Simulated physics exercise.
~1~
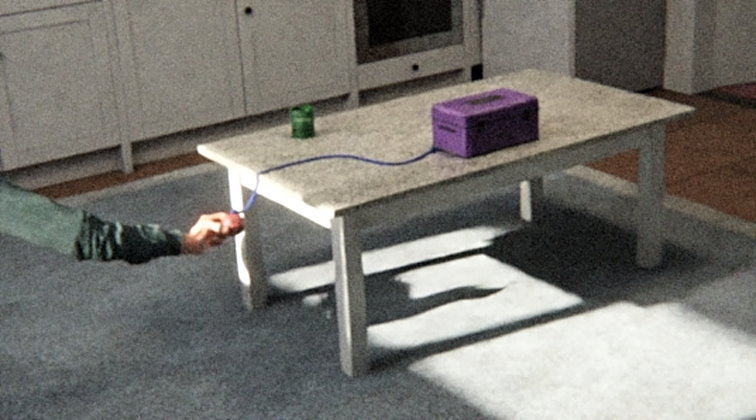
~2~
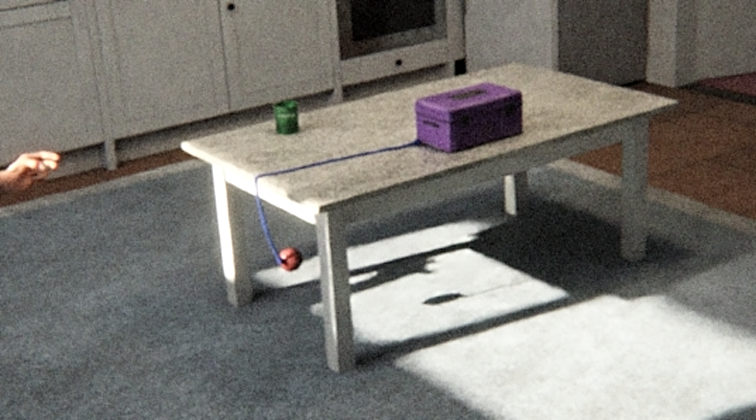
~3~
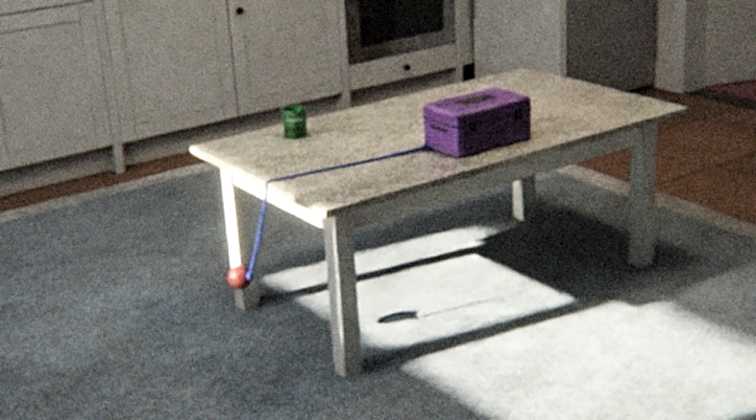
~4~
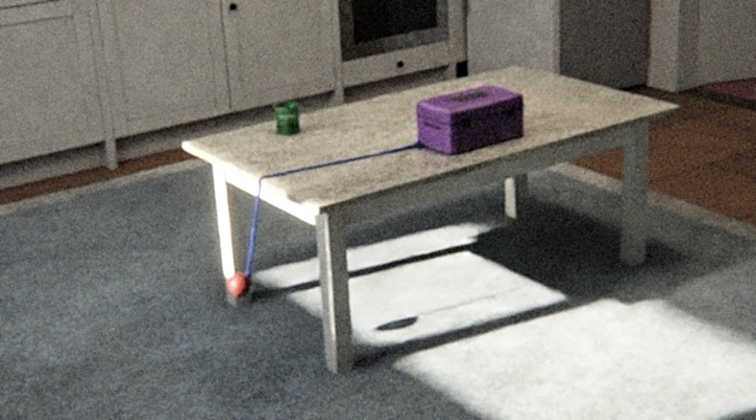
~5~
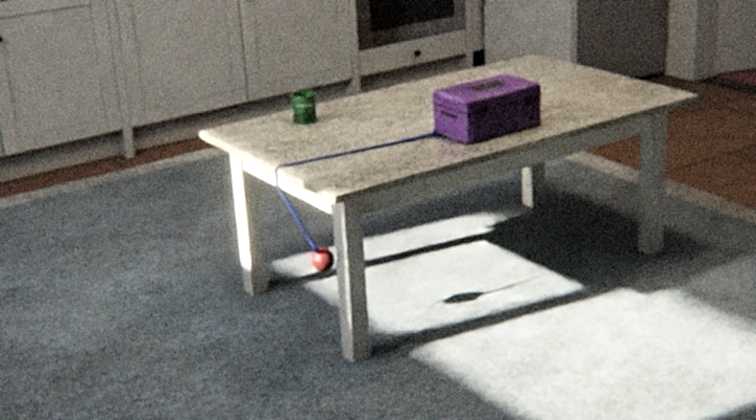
A hand at the left holds a red ball on a blue cord that runs across a pale wooden table to a purple toolbox. The slightly swaying view looks down into a kitchen with white cupboards, where the table stands on a grey-blue rug in patches of sunlight and a green cup sits near its far left edge. The hand lets go and draws back, and the ball swings right below the tabletop as the cord pulls straight. It swings back left, then right again. It ends dangling above the floor, with toolbox and cup still in place.
